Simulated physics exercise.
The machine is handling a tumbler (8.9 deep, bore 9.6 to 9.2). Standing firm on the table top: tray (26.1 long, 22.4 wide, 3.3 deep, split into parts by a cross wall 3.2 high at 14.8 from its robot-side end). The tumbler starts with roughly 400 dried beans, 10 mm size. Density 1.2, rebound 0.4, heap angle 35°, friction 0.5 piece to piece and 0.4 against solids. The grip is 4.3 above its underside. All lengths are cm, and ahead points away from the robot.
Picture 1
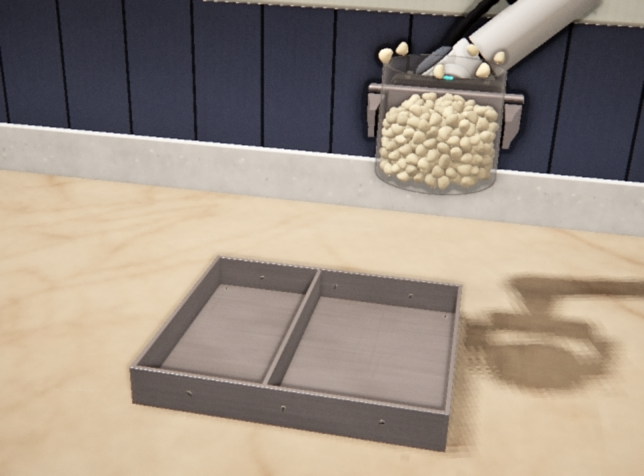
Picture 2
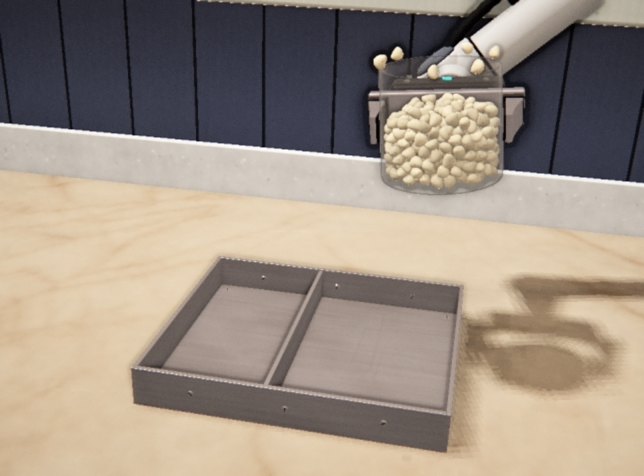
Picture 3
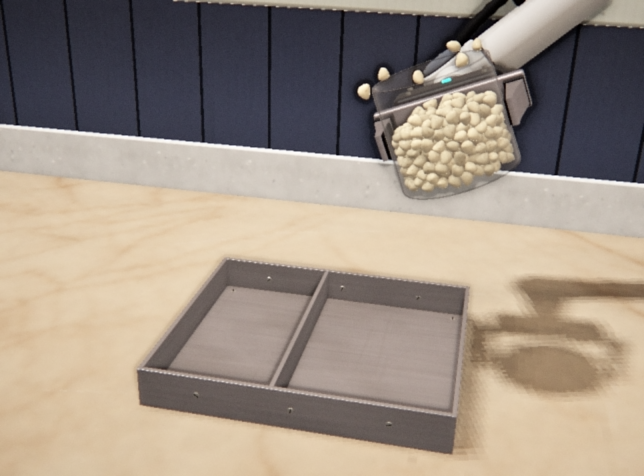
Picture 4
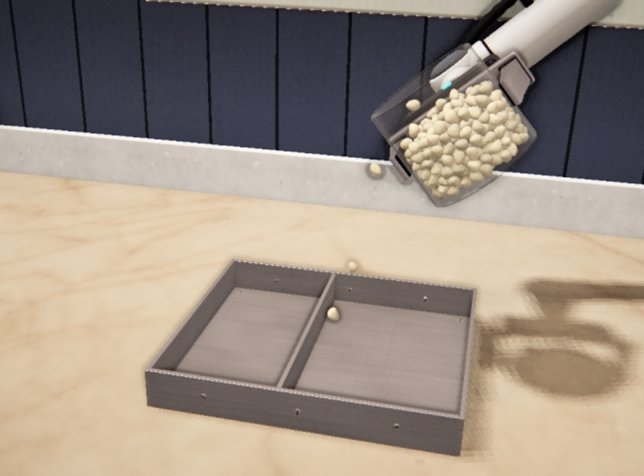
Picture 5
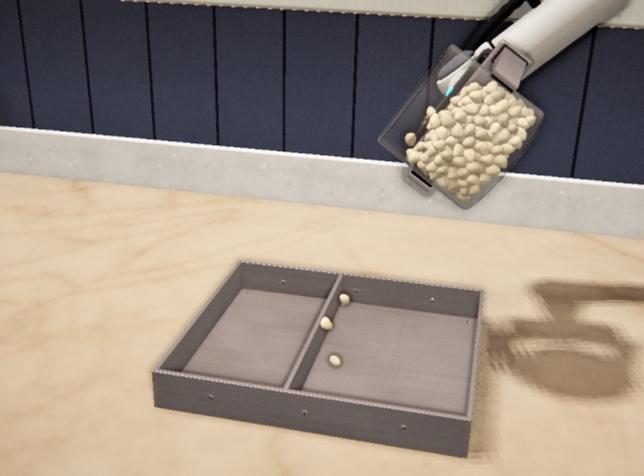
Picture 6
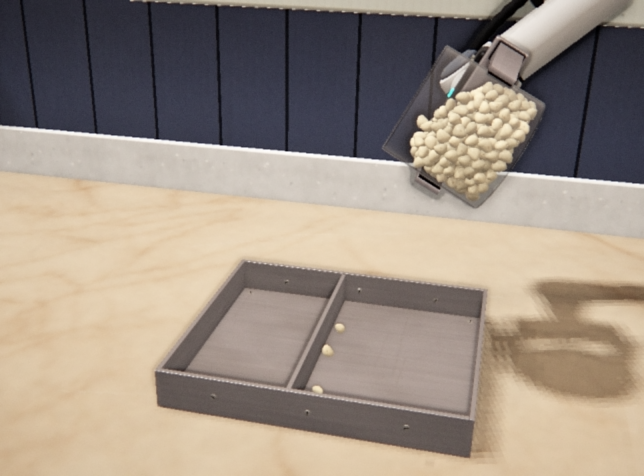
At the start, a robotic arm holds a clear container of pale beans upright above and behind a gray divided tray. The arm tilts the container steeply toward the left, and a few beans drop into the tray's right compartment and roll along its divider, while nearly all the rest stay inside.
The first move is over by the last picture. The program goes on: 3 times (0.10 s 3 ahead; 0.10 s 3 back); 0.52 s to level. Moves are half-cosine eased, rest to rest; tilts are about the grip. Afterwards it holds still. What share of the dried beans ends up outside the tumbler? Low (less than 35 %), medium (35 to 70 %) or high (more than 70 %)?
A low share, less than 35 %, ends outside the tumbler.
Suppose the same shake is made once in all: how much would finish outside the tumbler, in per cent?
Then about 10 per cent.
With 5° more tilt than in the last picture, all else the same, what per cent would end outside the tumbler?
In that case some 25 per cent.
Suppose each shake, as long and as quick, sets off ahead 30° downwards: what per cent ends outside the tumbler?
About 5 per cent.
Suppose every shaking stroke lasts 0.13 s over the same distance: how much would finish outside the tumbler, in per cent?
It would be near 5 per cent.
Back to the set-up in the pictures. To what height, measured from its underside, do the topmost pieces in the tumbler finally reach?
Roughly 8.0 cm.
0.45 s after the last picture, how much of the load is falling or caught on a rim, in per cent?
Roughly 7 per cent.
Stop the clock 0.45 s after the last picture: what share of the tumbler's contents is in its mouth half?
Roughly 35 per cent.
Then, 0.45 s later, tilted 62° forward, highest piece 25 above the table; 350 in the tumbler, 11 in the far-side part, 10 in the robot-side part, 28 in flight or on a rim.
Then, 0.90 s later, tilted 24° forward, highest piece 27 above the table; 322 in the tumbler, 50 in the robot-side part, 26 in the far-side part, 1 in flight or on a rim.
Then, 1.32 s later, level, highest piece 27 above the table; 322 in the tumbler, 51 in the robot-side part, 26 in the far-side part.
Then, 2.37 s later, level, highest piece 27 above the table; 322 in the tumbler, 51 in the robot-side part, 26 in the far-side part.
At rest, 322 in the tumbler, 51 in the robot-side part, 26 in the far-side part. That is 19 % outside the tumbler.
